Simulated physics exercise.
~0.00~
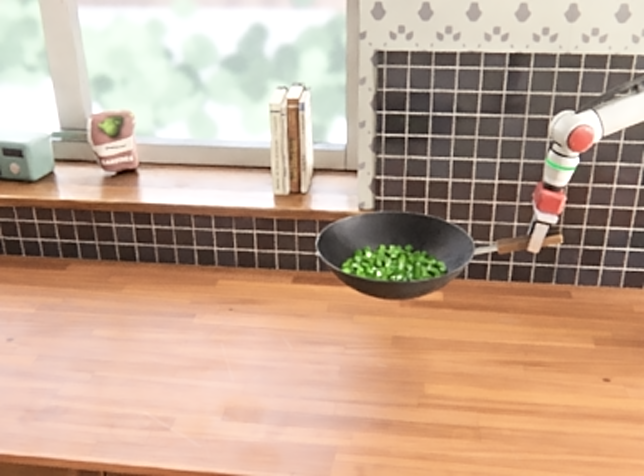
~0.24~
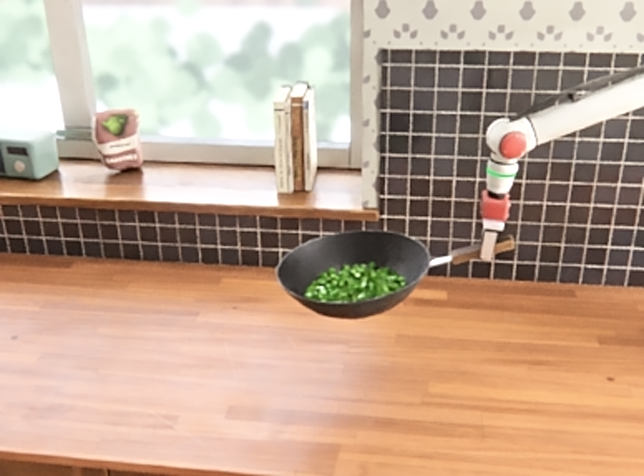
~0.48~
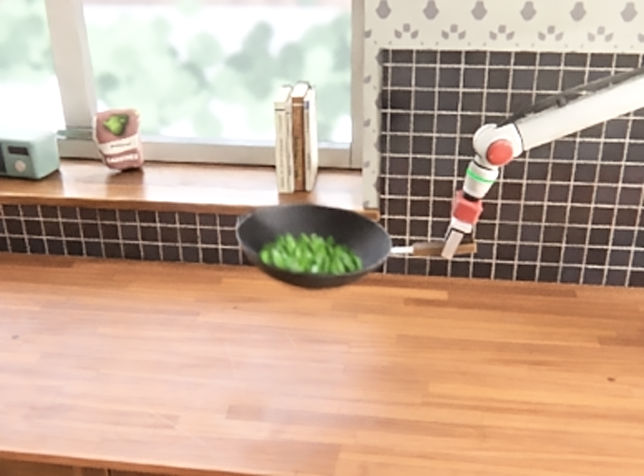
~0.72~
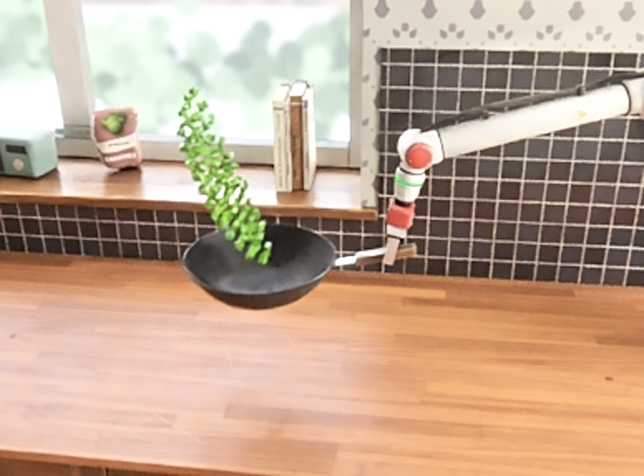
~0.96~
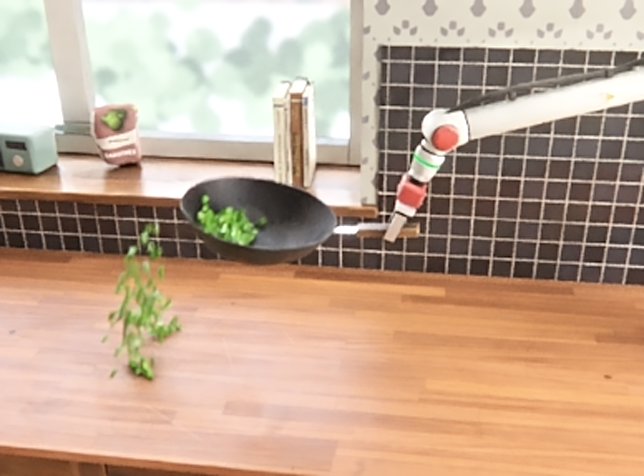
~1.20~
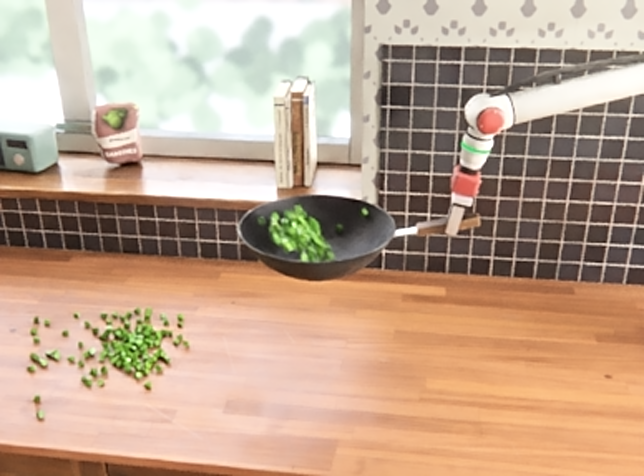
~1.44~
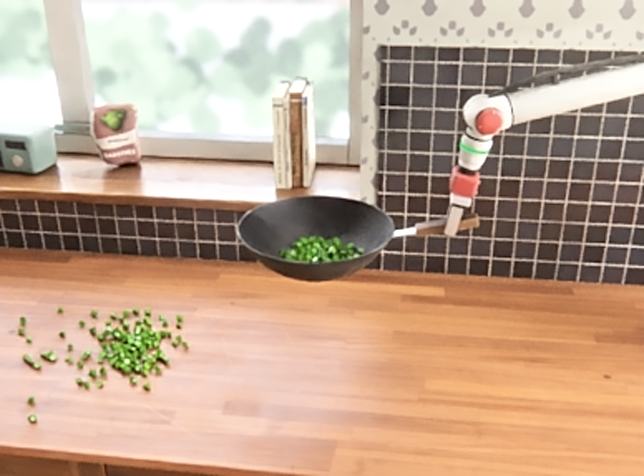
A robot arm tosses chopped green vegetables from a wok, spilling about half onto the counter.
